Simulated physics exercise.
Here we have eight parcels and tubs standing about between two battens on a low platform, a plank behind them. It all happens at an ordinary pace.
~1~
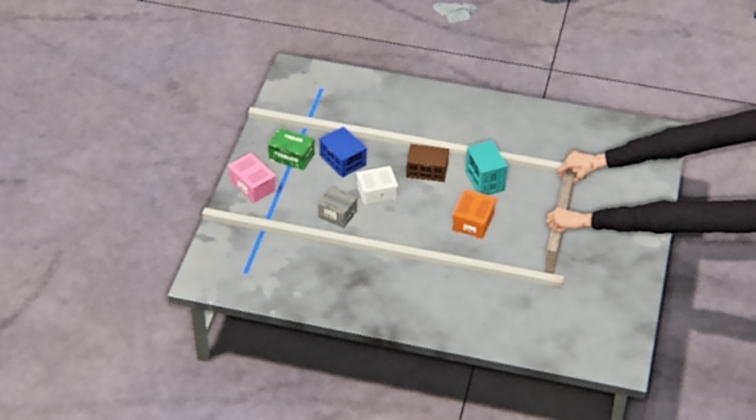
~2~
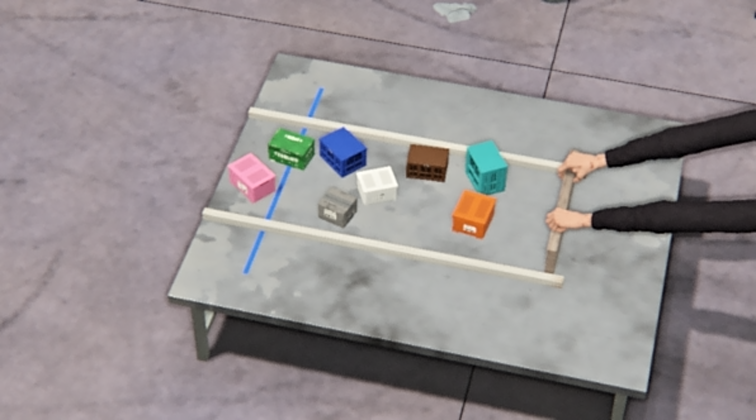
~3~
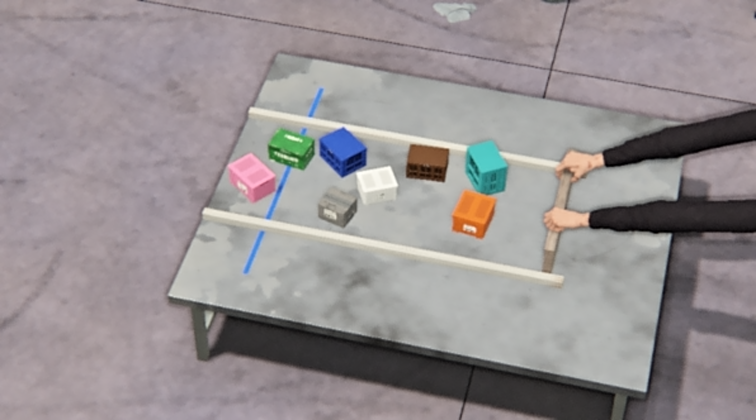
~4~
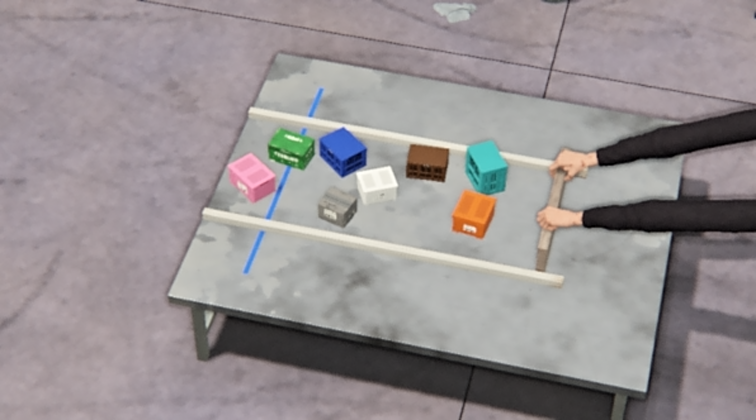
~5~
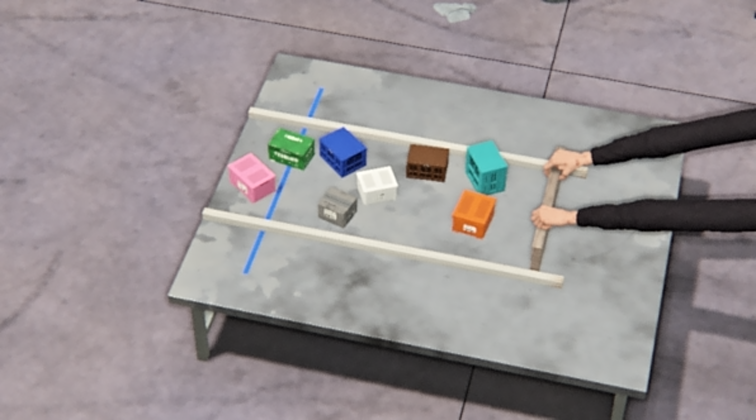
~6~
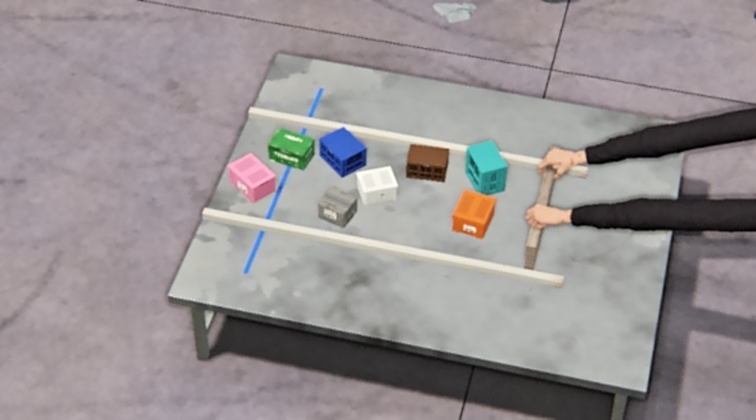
On a grey table, two hands easing a wooden bar slightly left between pale battens, eight colourful crates and boxes staying still.
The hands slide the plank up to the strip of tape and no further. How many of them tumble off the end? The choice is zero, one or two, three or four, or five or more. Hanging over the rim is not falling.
The number that fall off is one or two.
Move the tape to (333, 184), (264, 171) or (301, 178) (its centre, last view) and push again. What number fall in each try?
The counts: 1, 5 and 2.
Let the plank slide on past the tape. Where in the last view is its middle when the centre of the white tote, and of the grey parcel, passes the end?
Near (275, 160) and (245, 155).
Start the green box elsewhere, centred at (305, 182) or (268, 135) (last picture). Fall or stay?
Place by place, it is kept; goes over.
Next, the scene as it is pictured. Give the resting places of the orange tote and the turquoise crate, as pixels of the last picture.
First (265, 177), then (287, 127).
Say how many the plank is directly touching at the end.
3 of them.
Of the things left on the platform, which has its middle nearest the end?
The pink tote ends nearest.
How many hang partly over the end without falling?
It comes to 3.
Early on, none off yet; pink tote at rest near (252, 179); green box at rest near (292, 149); blue crate at rest near (343, 152).
Finally, the number that fall off is one or two; lost, blue crate and green box.
